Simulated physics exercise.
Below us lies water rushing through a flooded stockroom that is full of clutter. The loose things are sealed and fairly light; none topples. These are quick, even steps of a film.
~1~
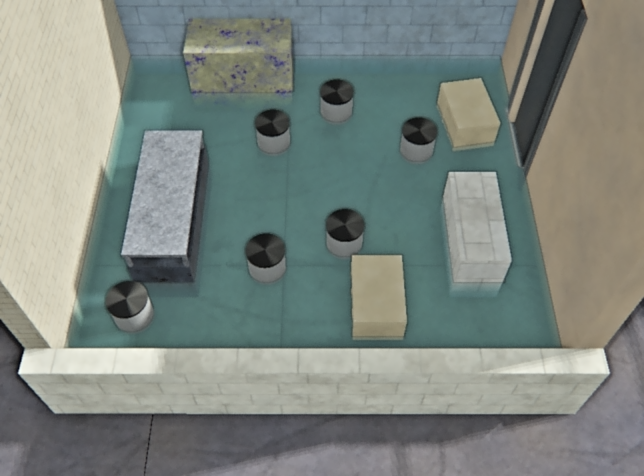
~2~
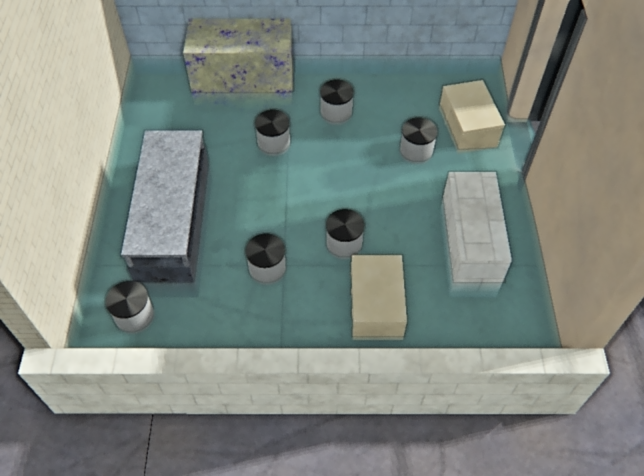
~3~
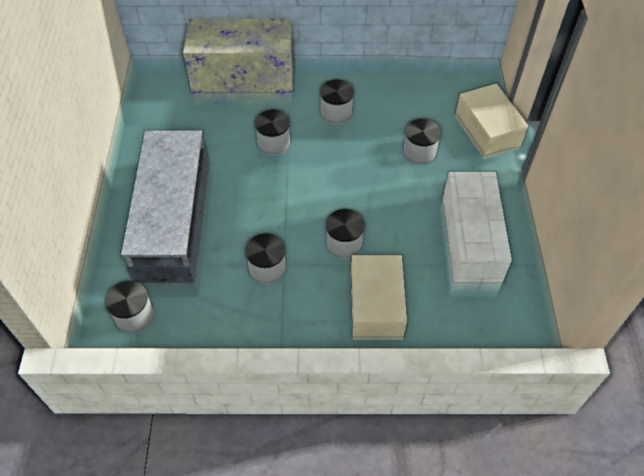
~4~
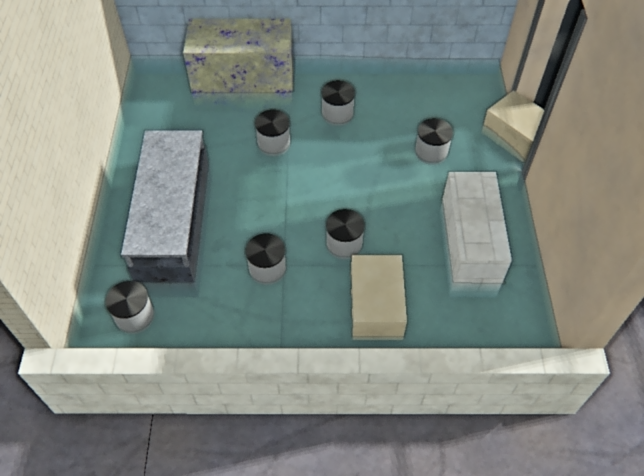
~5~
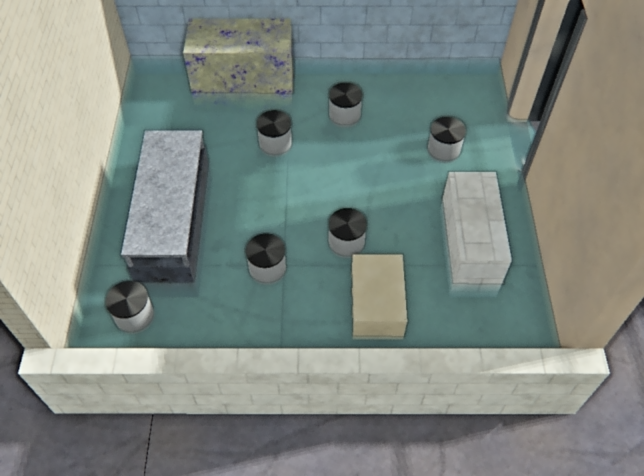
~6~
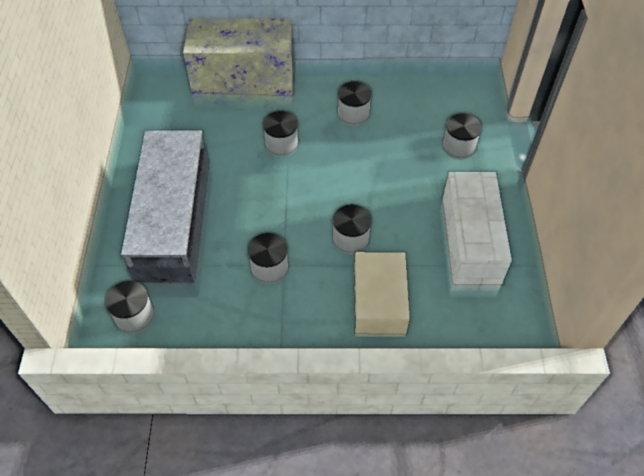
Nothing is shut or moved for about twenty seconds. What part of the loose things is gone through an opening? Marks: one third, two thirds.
That comes to from one to two thirds.
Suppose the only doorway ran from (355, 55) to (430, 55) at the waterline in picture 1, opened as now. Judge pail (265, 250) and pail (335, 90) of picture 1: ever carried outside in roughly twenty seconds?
In that order: Kept in, out.
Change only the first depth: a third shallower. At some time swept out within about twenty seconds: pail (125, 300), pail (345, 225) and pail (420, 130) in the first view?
In that order: No, through, yes.
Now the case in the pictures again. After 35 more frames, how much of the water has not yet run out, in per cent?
About 52 per cent.
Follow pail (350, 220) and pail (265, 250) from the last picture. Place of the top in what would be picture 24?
Roughly at (433, 159) and (318, 219).
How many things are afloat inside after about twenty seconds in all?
The number is 3.
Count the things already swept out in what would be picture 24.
The number is 3.
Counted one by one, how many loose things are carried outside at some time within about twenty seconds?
That makes 5.
A moment on, 2 of 8 are out; 6 afloat.
Next, 3 of 8 are out; 5 afloat.
Later, 5 of 8 are out; 3 afloat.
In the end, 5 of 8 are out; 3 afloat.
